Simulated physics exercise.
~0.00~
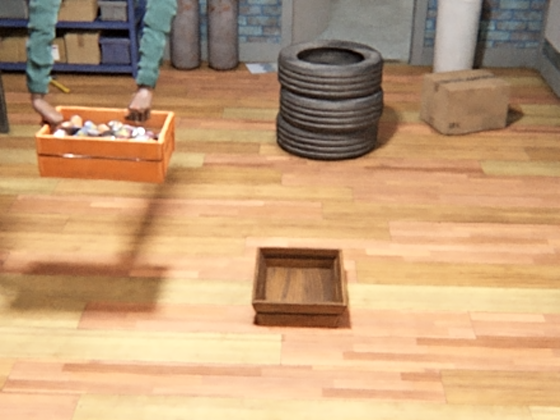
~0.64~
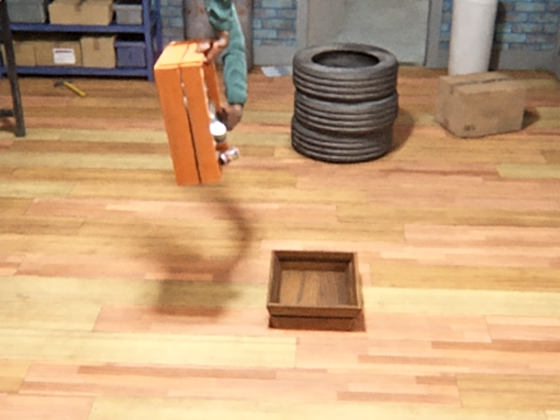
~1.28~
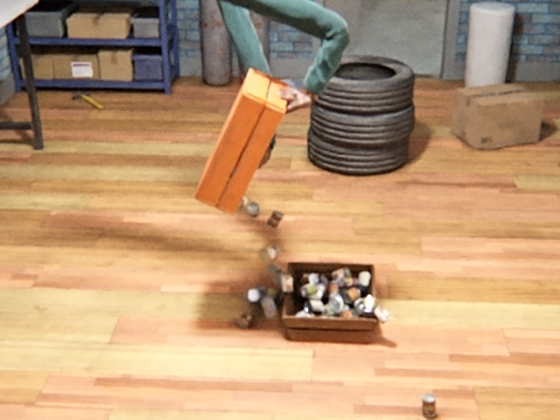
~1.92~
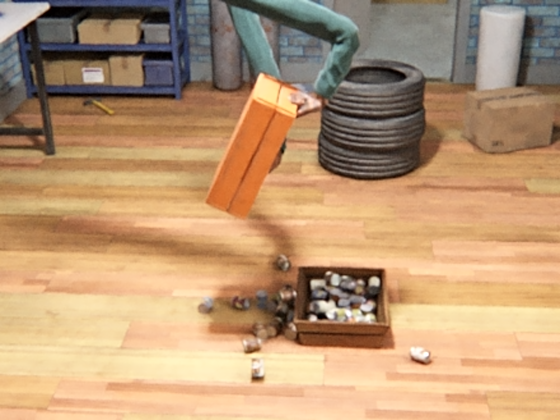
On a wooden floor in a workshop, with stacked tires, a cardboard box and blue shelves behind, two hands hold an orange crate full of small tins in the air. A small, empty brown wooden tub sits below and to the right. The hands move the crate to the right and tip it onto its side, then beyond, so the tins tumble out. Many land in the tub, while others drop beside its left edge or stray across the floor. At the end, the crate is still held tilted over the partly filled tub, with several tins scattered around it.
